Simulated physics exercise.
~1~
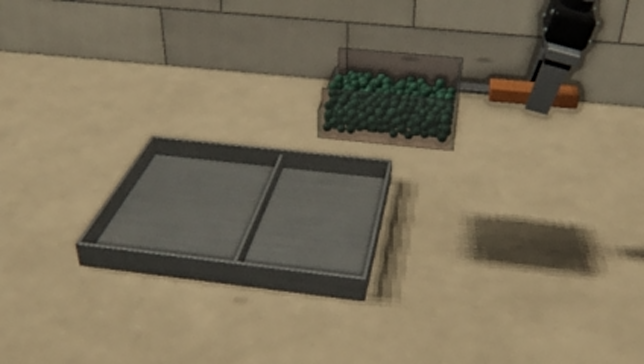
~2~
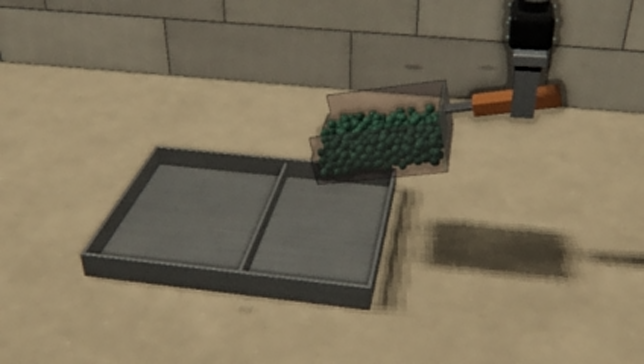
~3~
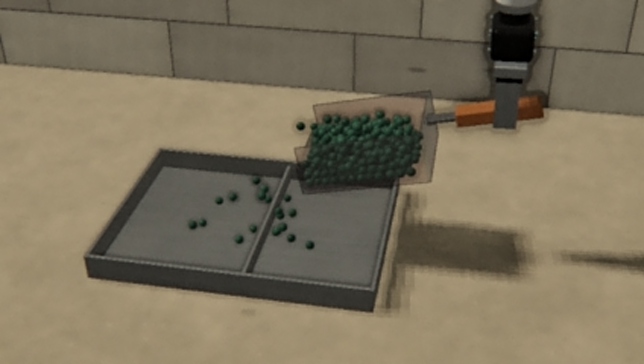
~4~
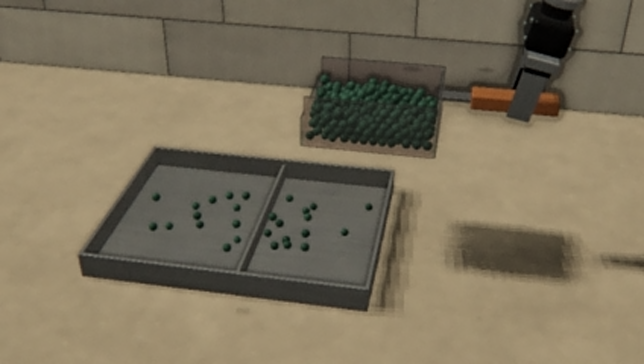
Green beads spilling from a clear box tilted by a robot arm, scattering across a divided tray before the still-full-looking box levels.
